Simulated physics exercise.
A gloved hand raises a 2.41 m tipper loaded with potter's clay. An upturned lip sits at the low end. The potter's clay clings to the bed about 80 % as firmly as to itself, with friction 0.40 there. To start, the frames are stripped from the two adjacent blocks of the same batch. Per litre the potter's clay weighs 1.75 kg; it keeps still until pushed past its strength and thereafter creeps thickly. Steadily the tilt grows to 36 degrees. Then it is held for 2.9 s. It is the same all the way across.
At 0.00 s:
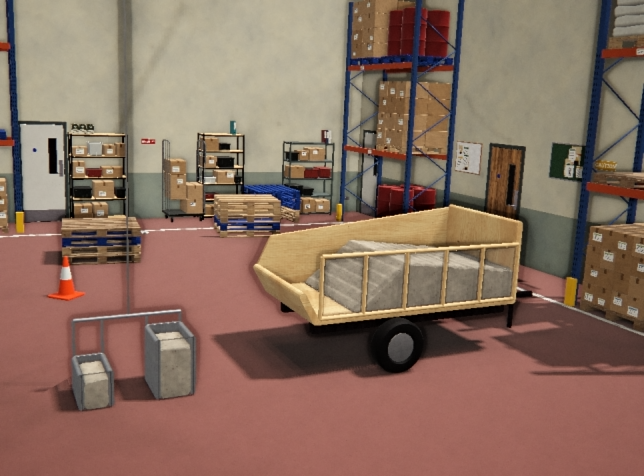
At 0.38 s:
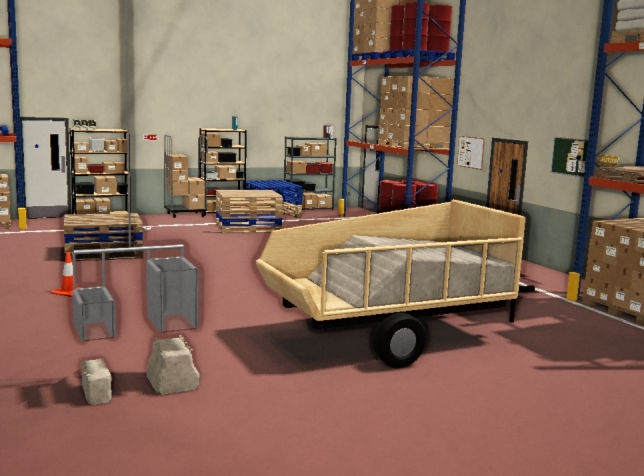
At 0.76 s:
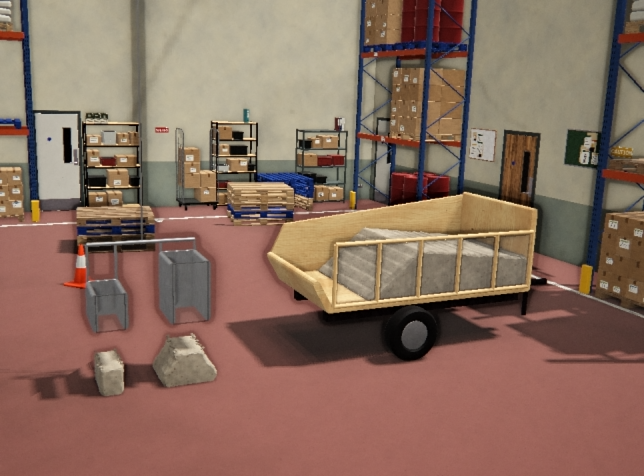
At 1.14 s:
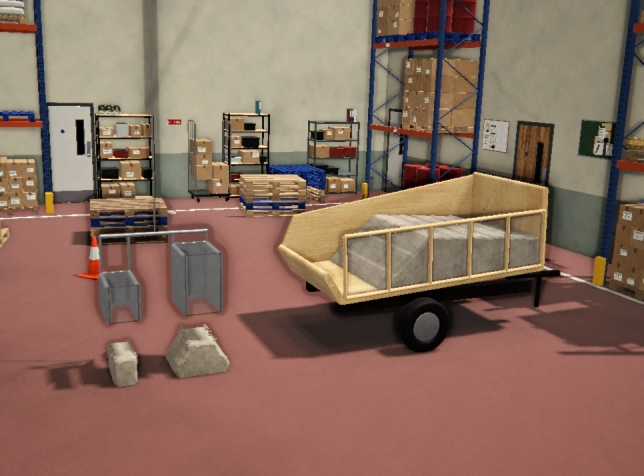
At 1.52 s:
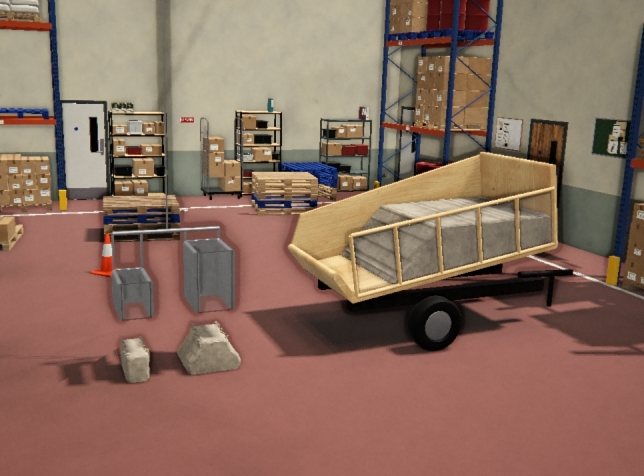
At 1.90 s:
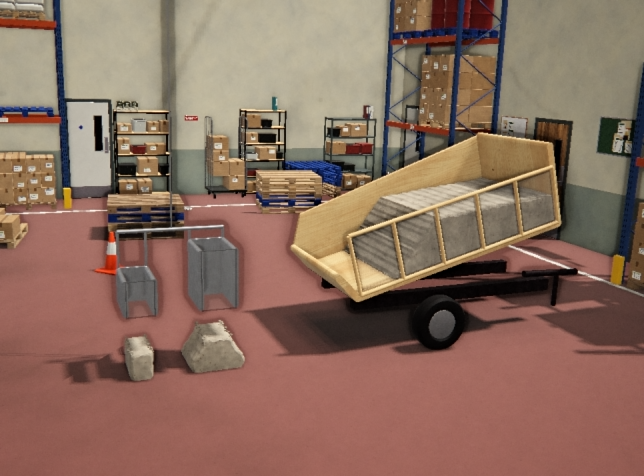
Two grey molds lift off a pair of pale blocks on a warehouse floor, and the larger block slumps into a lower, wider mound while the smaller keeps its height. Then the wooden trailer bed beside them, loaded with grey material, tilts steadily upward at its right end.
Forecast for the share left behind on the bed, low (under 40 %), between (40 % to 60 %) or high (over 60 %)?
Forecast between.
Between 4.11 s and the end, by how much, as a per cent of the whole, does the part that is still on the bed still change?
Roughly 20 %.
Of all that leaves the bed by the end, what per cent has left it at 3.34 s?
Roughly 0 per cent.
After 2.56 s, the tilt is 25 degrees and 100 % is on the bed.
After 3.34 s, the tilt is 36 degrees and 100 % is on the bed.
After 4.11 s, the tilt is 36 degrees and 68 % is on the bed.
After 4.89 s, the tilt is 36 degrees and 50 % is on the bed.
After 6.34 s, the tilt is 36 degrees and 46 % is on the bed.
